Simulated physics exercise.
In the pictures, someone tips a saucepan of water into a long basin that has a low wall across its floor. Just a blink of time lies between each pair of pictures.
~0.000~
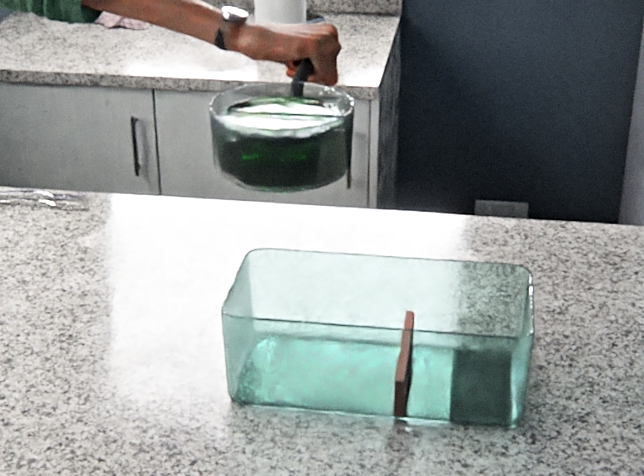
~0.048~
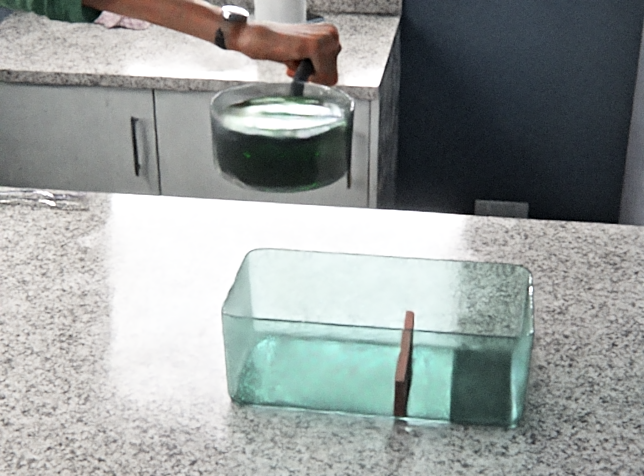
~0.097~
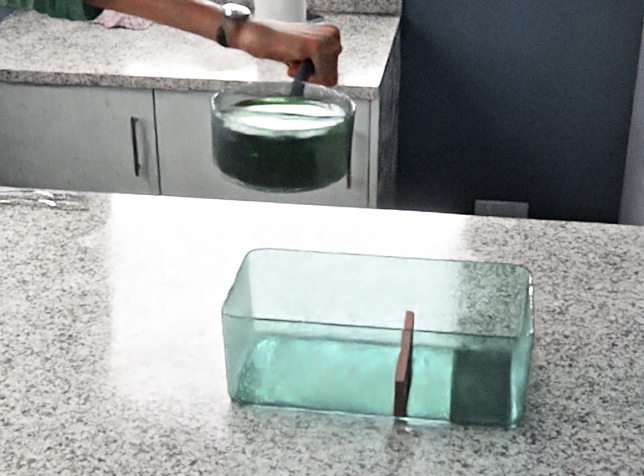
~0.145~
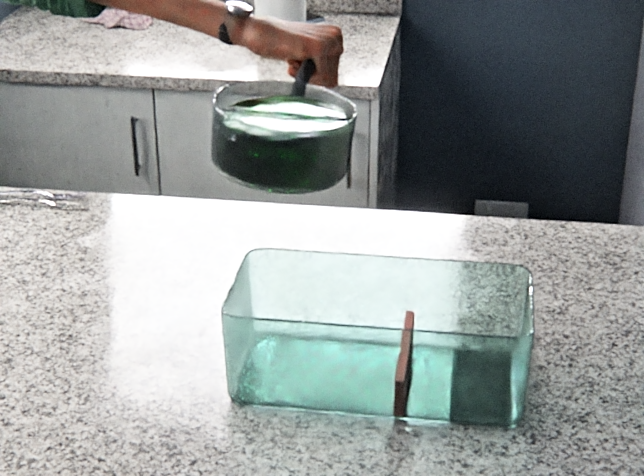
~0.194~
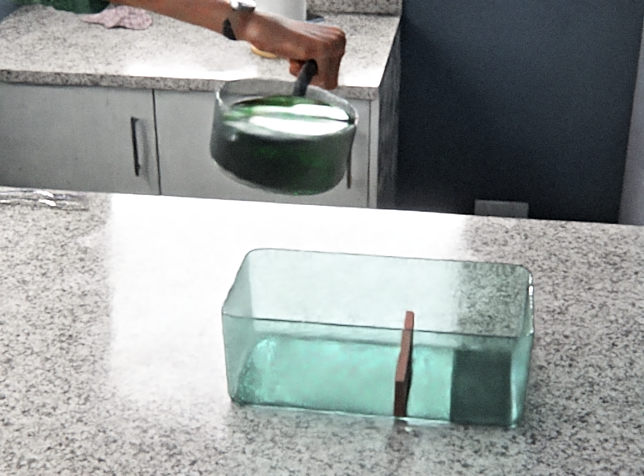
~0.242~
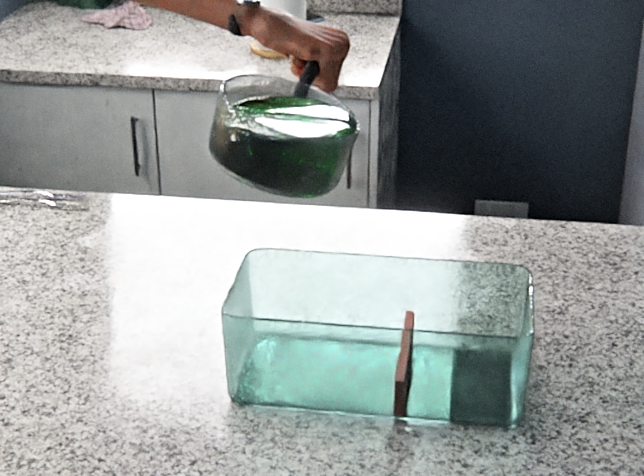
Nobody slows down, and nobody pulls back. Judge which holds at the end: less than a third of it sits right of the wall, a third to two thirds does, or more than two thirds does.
A third to two thirds sits right of the wall.
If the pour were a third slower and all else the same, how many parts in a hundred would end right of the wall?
Close to 60 out of every hundred.
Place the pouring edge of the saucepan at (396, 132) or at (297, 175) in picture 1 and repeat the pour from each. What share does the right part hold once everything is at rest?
Close to 70 in a hundred, then close to 10 in a hundred.
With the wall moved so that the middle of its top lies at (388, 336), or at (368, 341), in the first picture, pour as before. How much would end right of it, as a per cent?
Try 1: Some 65 %; try 2: 75 %.
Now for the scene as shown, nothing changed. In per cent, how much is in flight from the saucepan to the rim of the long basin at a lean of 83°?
It works out to about 45 percent.
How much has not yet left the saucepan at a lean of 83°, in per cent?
It still holds around 35 per cent there.
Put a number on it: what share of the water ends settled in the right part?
Close to 50 in a hundred.
A moment on, the saucepan is tipped on its side and 35 per cent is still to pour, 3 is left of the wall and 15 right of it.
Next, the saucepan is tipped right over and 3 per cent is still to pour, 37 is left of the wall and 52 right of it.
Then the saucepan is tipped right over and 0 per cent is still to pour, 47 is left of the wall and 51 right of it.
Later the saucepan is tipped right over and 0 per cent is still to pour, 47 is left of the wall and 52 right of it.
Finally, 47 per cent lies left of the wall, 52 right of it and 2 outside.
